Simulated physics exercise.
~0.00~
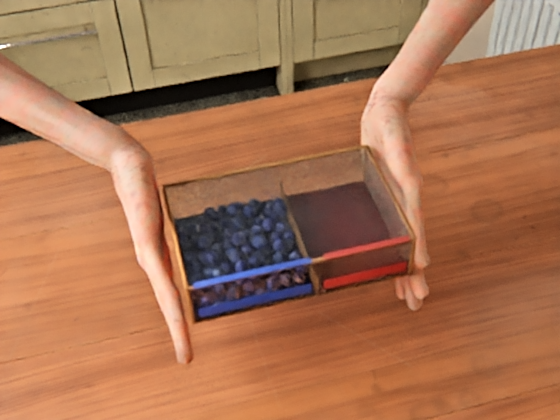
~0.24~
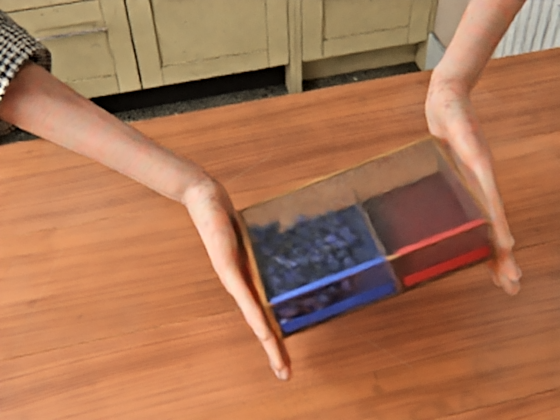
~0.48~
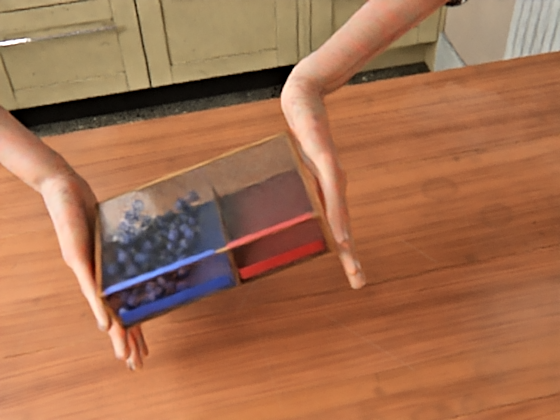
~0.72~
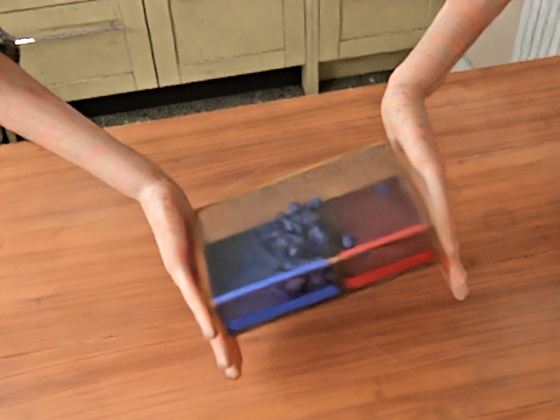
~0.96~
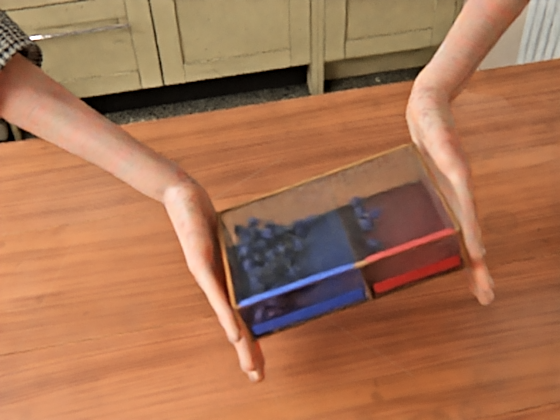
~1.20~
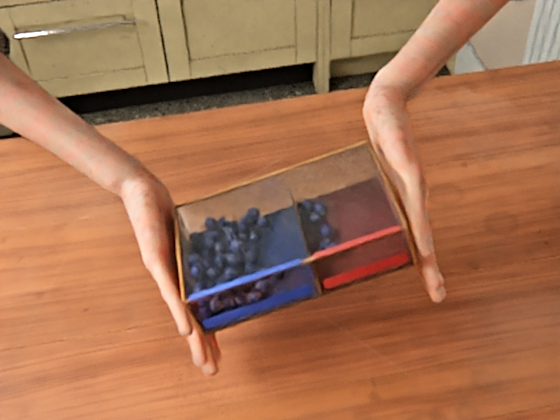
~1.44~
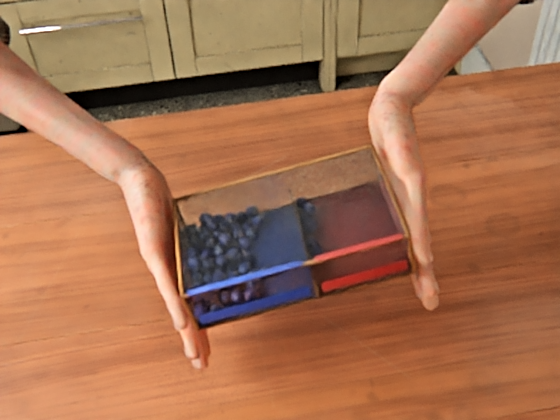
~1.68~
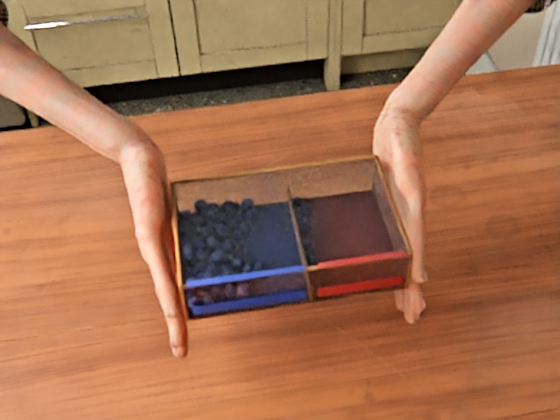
Two hands shake and tilt a clear-lidded box, leaving most blueberries in blue, some in red.
